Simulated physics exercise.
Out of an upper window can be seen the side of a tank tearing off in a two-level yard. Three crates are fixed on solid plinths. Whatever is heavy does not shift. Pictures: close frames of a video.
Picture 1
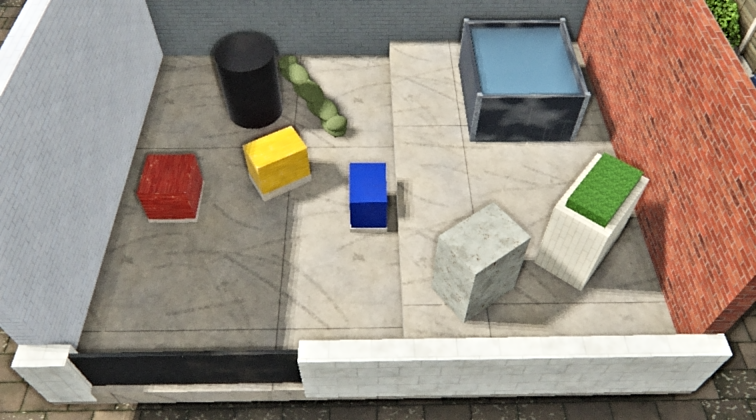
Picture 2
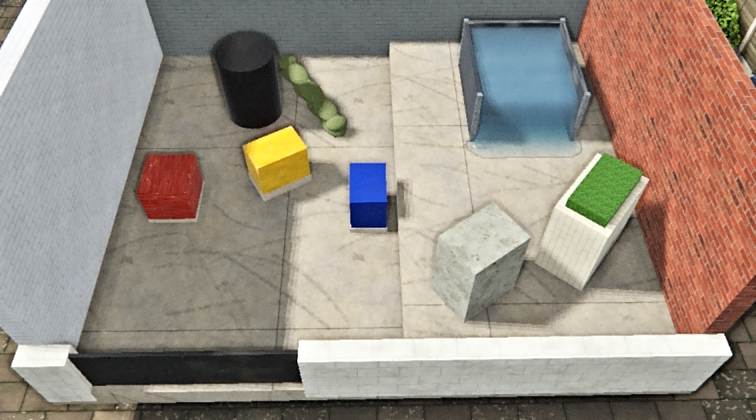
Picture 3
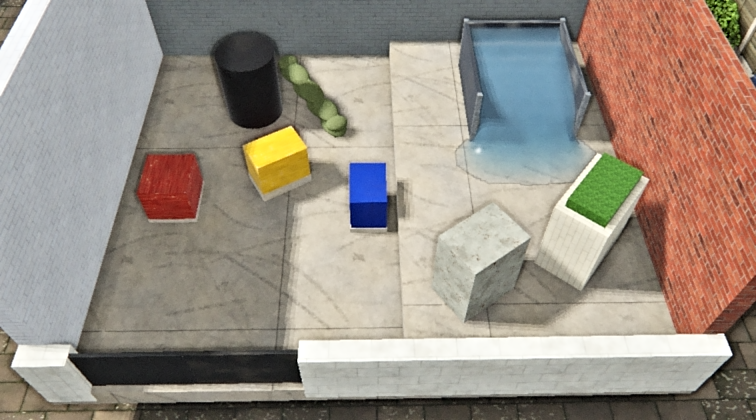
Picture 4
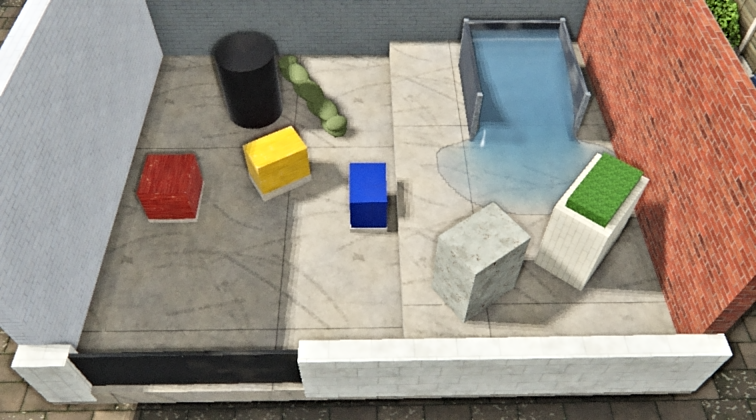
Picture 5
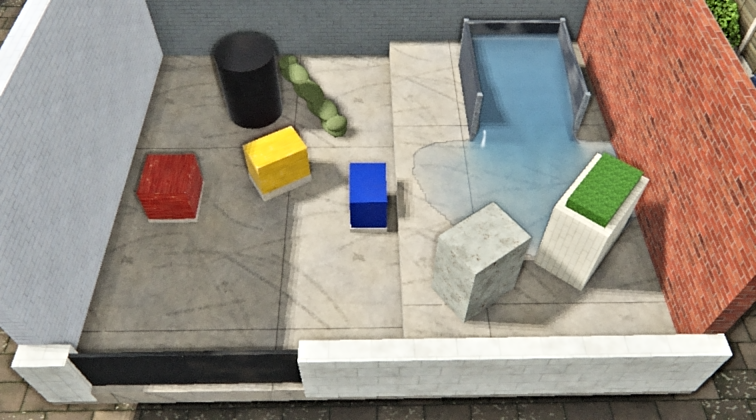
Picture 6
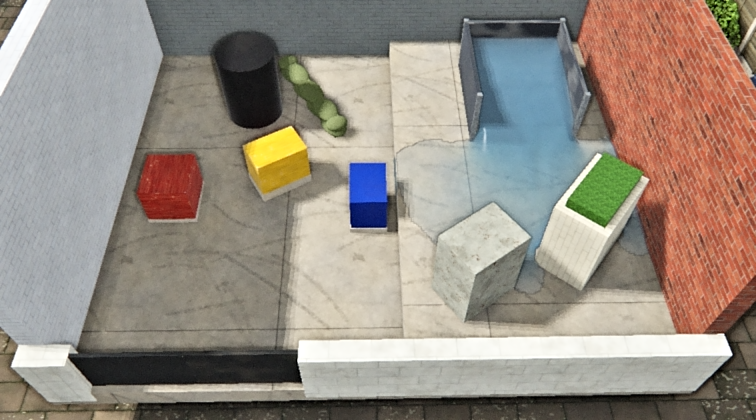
A tank of water in the corner of a walled yard lost its front side, and the water poured out and spread across the paving, around the grey block and the green-topped white one.
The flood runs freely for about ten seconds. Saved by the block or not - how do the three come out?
Yellow crate: Dry; blue crate: Wet; red crate: Wet.
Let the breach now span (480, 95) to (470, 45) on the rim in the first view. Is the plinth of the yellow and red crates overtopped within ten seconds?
As I see it, the yellow one gets reached, and the red one gets reached.
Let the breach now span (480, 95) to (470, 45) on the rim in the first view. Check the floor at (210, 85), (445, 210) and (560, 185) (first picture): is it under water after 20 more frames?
Taken in turn, that's reached, not reached, and finally not reached.
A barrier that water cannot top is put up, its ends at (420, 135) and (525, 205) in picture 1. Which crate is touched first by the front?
The blue one is first.
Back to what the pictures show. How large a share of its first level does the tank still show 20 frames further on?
Somewhere around 12 %, give or take.
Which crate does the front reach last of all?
The red crate comes last.
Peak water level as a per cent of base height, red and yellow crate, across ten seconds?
I'd put it at some 250 % for one and some 70 % for the other, in that order.
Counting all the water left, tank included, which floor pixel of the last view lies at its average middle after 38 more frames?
At about (386, 235).
A moment on, water covers 25 % of the floor; the yellow crate not reached, the blue crate water round its plinth, the red crate not reached.
Next, water covers 35 % of the floor; the yellow crate not reached, the blue crate water round its plinth, the red crate not reached.
Then, water covers 55 % of the floor; the yellow crate water round its plinth, the blue crate water round its plinth, the red crate water round its plinth.
Later, water covers 75 % of the floor; the yellow crate water round its plinth, the blue crate water round its plinth, the red crate water round its plinth.
In the end, water covers 95 % of the floor; the yellow crate stayed above the water, the blue crate was topped, the red crate was topped.
